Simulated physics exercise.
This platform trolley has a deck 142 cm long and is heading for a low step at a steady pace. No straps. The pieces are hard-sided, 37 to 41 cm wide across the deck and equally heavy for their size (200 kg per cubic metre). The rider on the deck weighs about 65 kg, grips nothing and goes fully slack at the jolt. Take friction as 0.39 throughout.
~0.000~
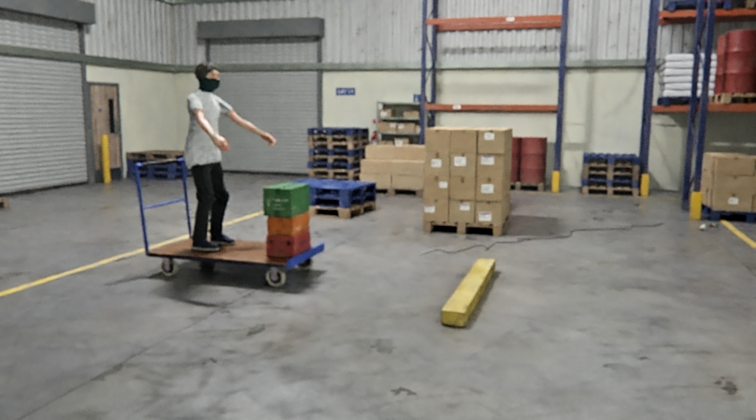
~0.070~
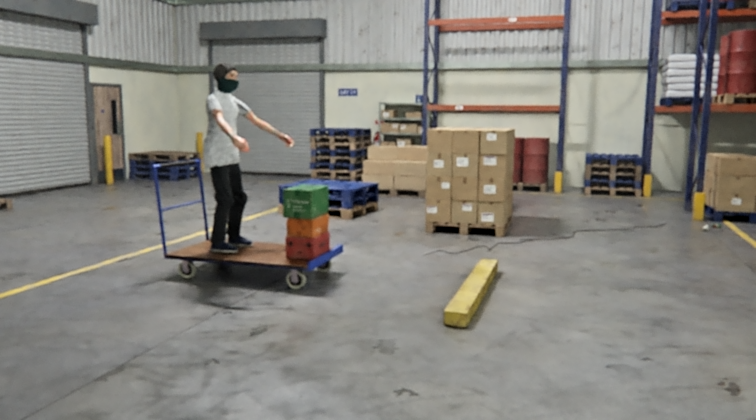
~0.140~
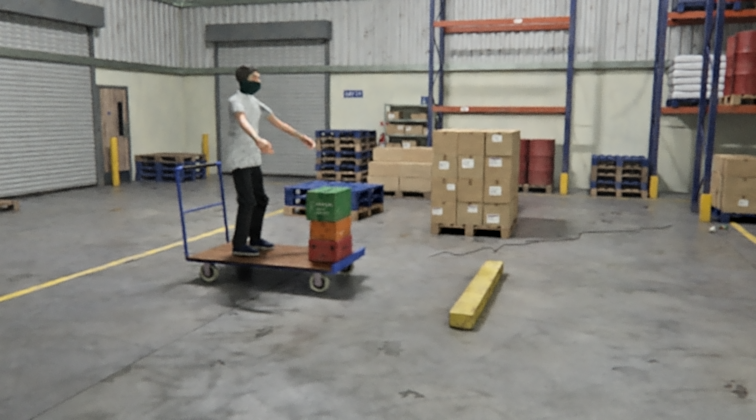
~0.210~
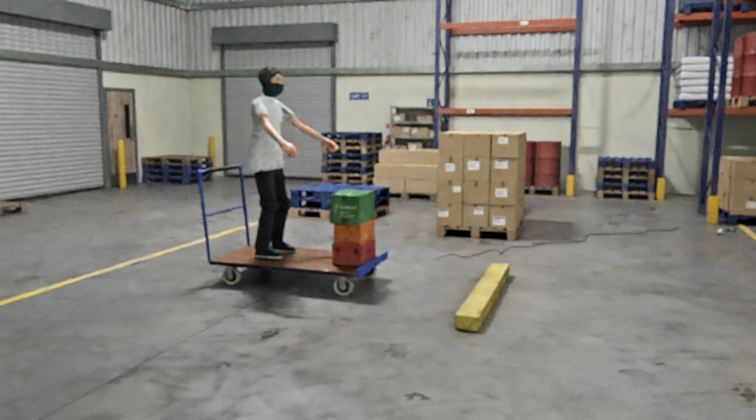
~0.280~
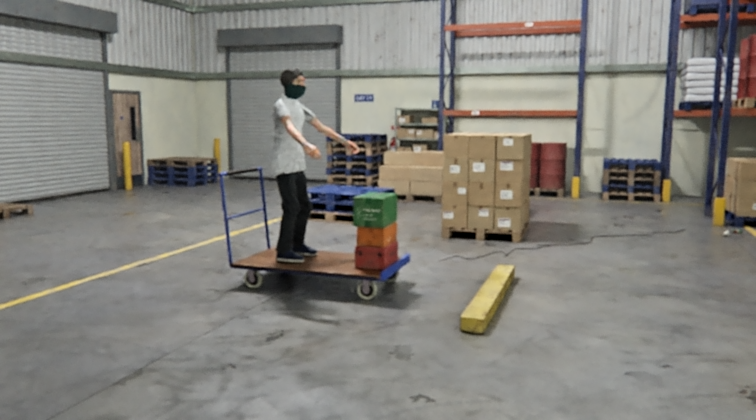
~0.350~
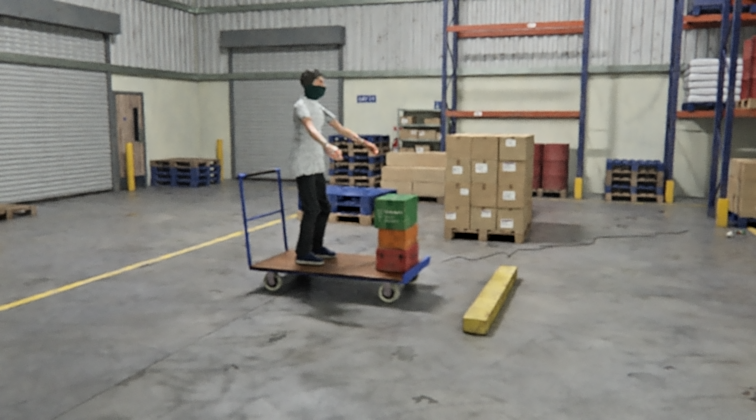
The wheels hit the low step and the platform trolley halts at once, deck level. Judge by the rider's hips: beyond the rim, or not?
The rider's hips go over the front rim at this speed.
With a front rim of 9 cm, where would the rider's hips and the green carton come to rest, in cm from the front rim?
In that case hips 50 past, green 160 past.
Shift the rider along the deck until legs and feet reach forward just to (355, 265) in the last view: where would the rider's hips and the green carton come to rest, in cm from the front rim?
Then hips 70 past, green 140 past.
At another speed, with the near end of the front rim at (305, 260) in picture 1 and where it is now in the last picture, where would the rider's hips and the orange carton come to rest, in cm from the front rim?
In that case hips 10 behind, orange 50 past.
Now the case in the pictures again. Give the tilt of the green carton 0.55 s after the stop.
It is tilted some 90°.
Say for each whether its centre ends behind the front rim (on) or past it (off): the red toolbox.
In the end: Red on.
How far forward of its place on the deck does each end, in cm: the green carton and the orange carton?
Forward: Green 145, orange 80.
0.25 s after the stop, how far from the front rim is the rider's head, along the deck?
Some 40 cm behind it.
The wheels strike at 0.62 s.
After 1.17 s the rider's hips are 11 cm behind the rim, near (484, 205) in the last picture's view.
After 1.62 s the rider's hips are 31 cm past the rim, near (533, 269) in the last picture's view.
At rest, 4.6 s, past the rim, green carton, orange carton and the rider's hips; behind it, red toolbox.
